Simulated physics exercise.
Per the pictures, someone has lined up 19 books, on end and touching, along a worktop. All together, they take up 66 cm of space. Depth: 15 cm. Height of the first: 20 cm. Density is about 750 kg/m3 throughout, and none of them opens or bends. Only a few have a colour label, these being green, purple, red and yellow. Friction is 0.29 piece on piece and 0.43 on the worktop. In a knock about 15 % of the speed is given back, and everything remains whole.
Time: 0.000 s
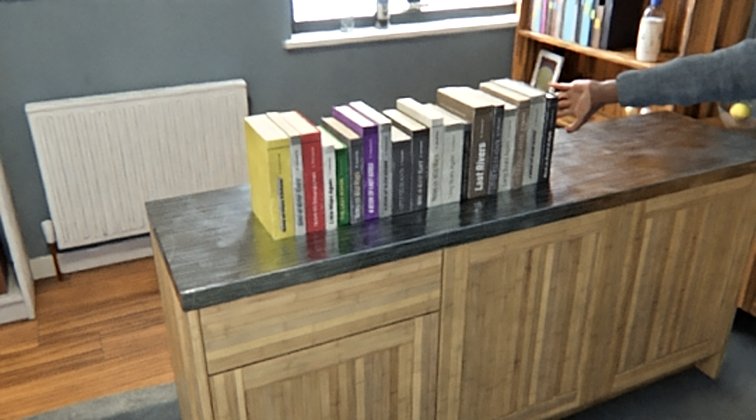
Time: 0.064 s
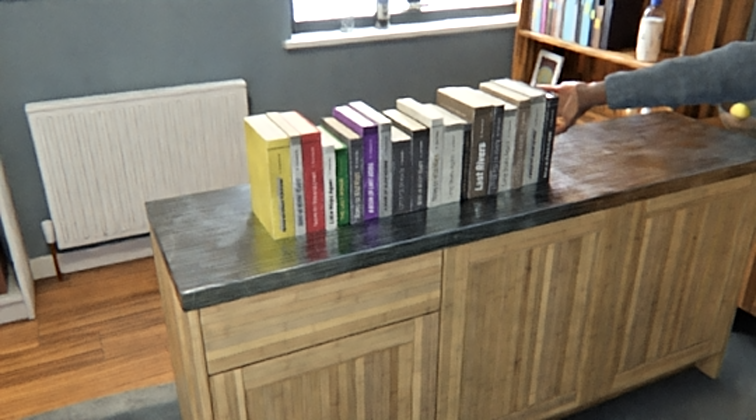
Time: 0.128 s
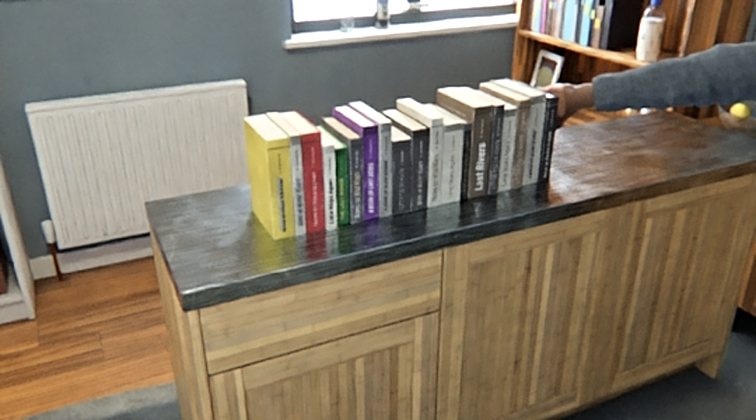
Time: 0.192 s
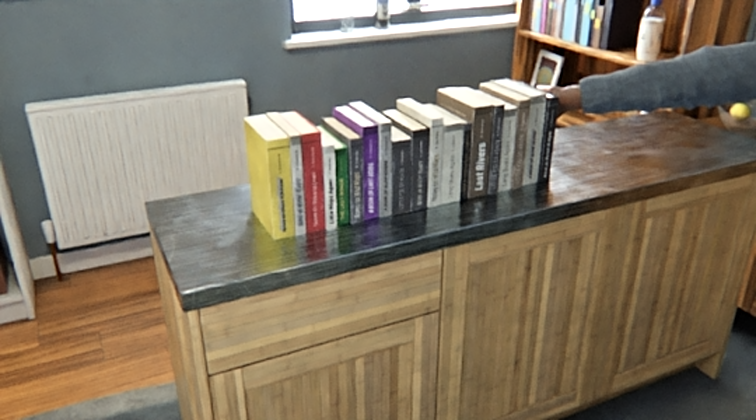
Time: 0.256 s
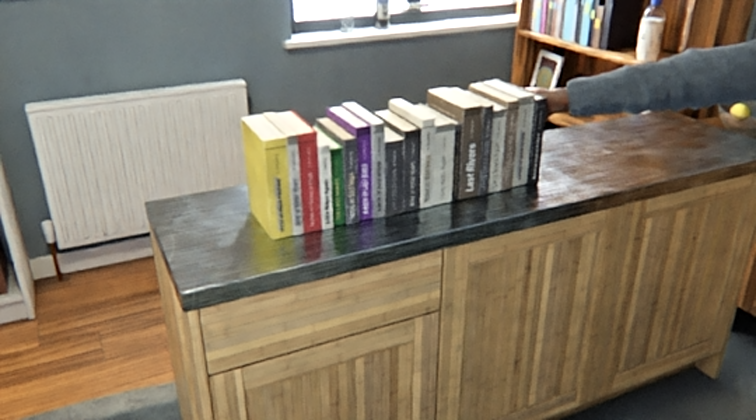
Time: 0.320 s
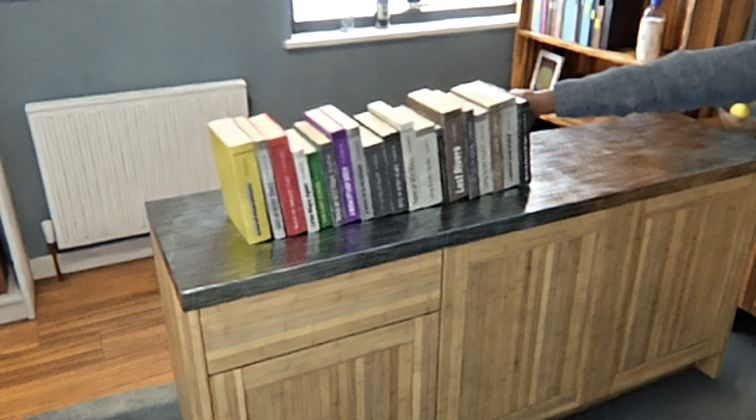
A hand reaching in from the right and pushing a row of upright books leftward along a dark worktop, the books leaning left.
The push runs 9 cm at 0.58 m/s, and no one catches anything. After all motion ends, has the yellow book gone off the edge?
It loses its perch.
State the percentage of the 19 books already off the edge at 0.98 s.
At that moment 5 per cent.
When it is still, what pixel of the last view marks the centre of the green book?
Its centre finishes around pixel (242, 202) in the last picture.
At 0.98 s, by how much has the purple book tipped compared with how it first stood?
Roughly 40°.
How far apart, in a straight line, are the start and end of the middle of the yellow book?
It ends around 95 cm from its start.
By 0.42 s, none of the 19 books off the edge, 19 disturbed; yellow book tilted 33°; red book tilted 22°.
By 0.98 s, 1 of the 19 books off the edge; yellow book on its side; red book upside down.
When it is over (1.4 s), 3 of the 19 books off the edge; yellow book on its side; red book tilted 73°, 80 cm lower; green book tilted 58°.
